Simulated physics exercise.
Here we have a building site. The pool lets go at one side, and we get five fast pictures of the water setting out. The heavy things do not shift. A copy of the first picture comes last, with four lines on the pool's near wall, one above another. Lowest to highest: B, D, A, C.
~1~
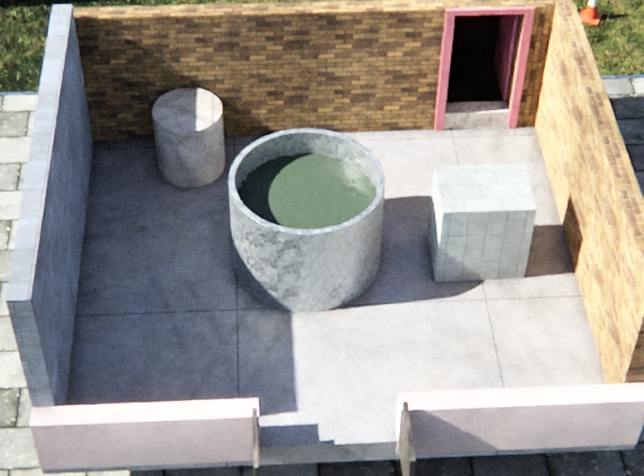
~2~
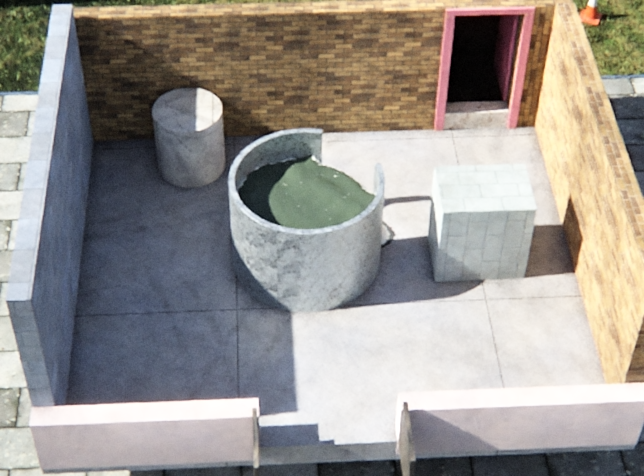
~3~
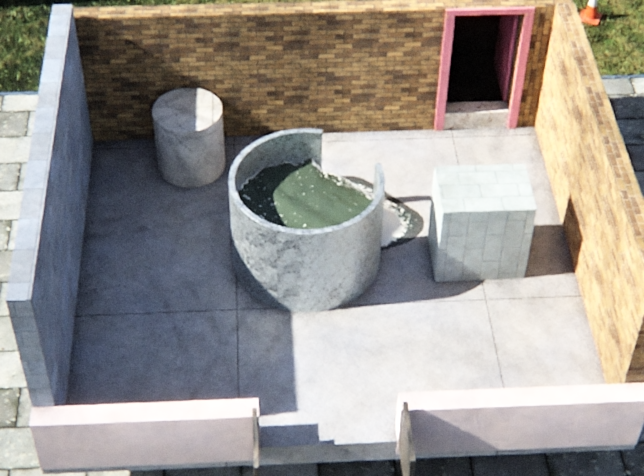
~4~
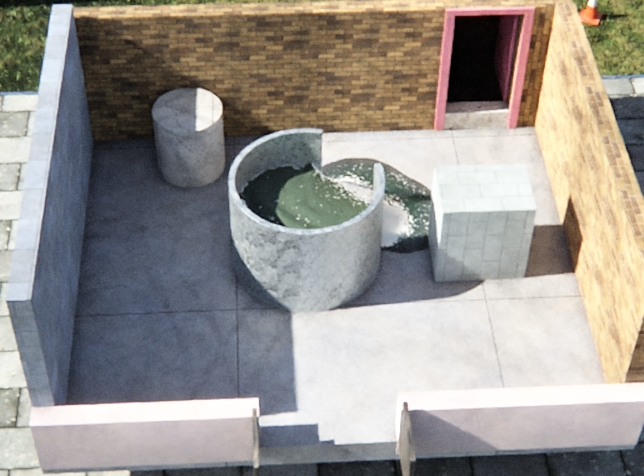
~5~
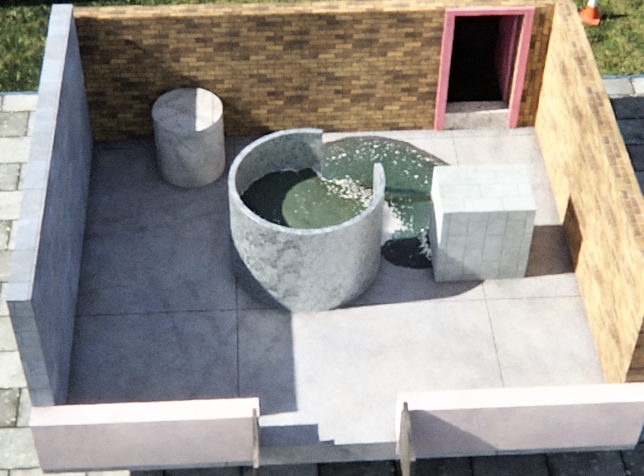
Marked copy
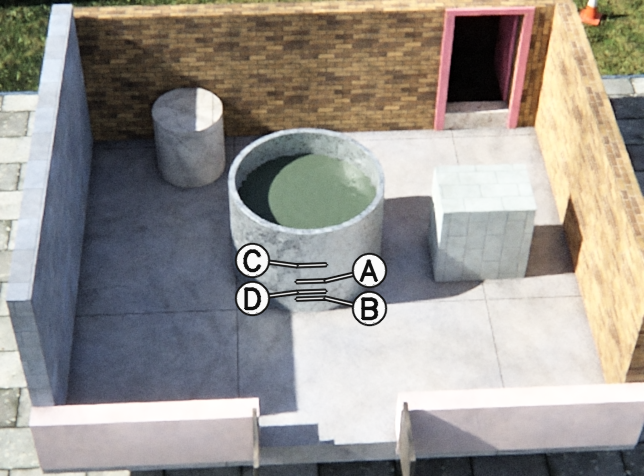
Green water pours through a gap in the round tank and spreads across the ground.
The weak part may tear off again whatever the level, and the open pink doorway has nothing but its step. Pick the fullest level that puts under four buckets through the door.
The limit is C.
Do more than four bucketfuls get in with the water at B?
No, that is safe.
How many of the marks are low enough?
All four.
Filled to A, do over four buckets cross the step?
No, that is safe.
In white, A at (311, 281); B at (311, 298); C at (311, 265); D at (311, 291); from the bottom up B, D, A, C.
For mark A, nothing gets over.
For mark B, nothing gets over.
For mark C, a bucket or two gets in.
For mark D, nothing gets over.
